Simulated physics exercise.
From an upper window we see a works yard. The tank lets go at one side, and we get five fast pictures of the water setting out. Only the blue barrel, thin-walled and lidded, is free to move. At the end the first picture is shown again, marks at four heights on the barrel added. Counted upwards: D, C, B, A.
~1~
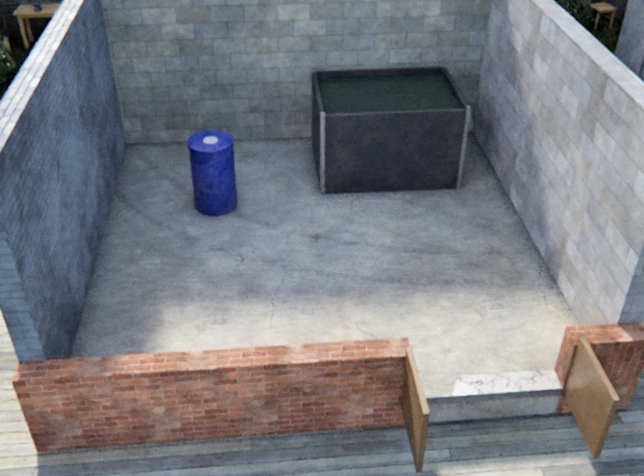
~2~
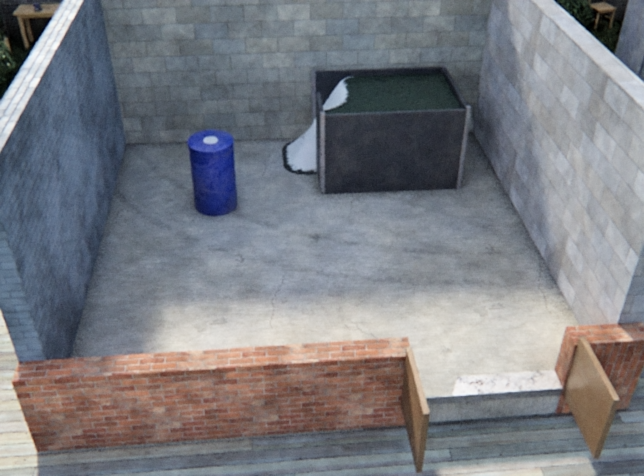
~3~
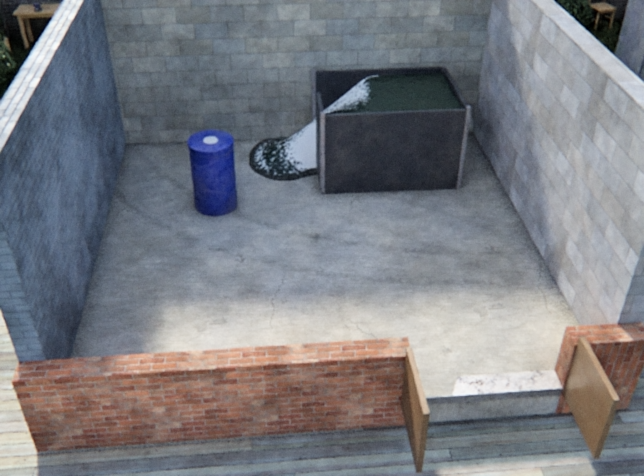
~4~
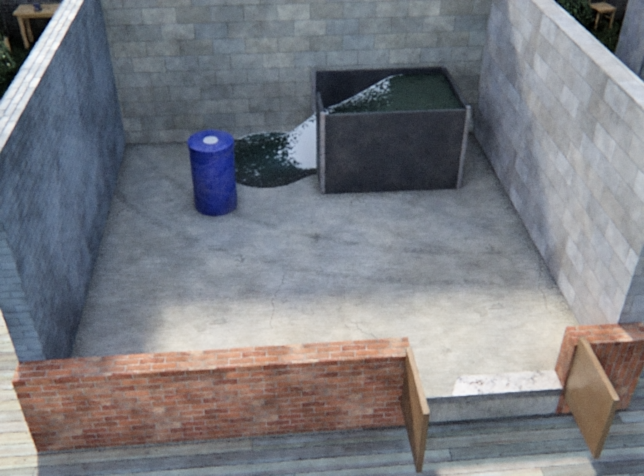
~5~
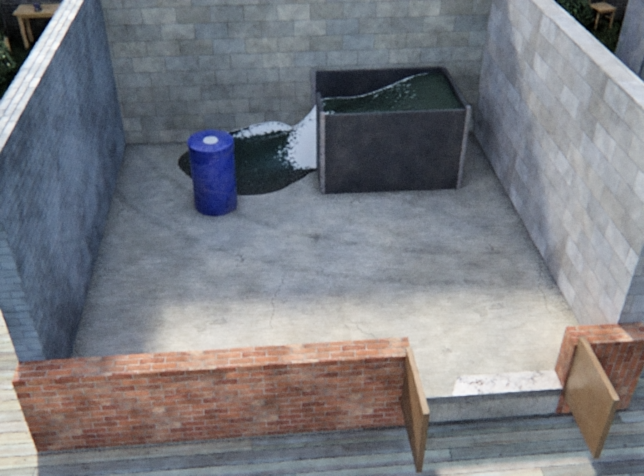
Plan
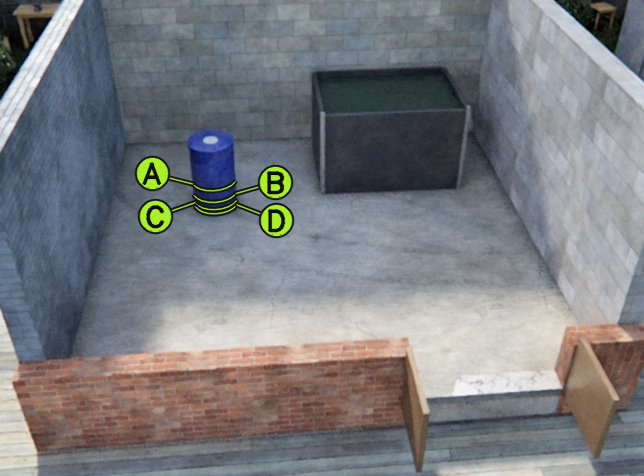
In a walled yard with an open gate, water poured from the left side of a dark tank and spread leftward across the ground, reaching around behind the blue barrel, which stayed still.
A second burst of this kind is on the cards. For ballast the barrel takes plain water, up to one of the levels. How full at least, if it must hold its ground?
Line B.
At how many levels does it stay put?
Two of the four.
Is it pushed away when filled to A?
No, not at all.
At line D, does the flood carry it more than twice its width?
Yes, it does.
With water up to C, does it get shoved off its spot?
Yes, that goes wrong.
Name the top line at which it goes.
Line C.
On the marked copy, A at (213, 190); B at (214, 202); C at (215, 209); D at (215, 213); from the bottom up D, C, B, A.
With A, it does not move.
With B, it does not move.
With C, it is pushed about twice its own width away.
With D, it is pushed about 7 times its own width away.
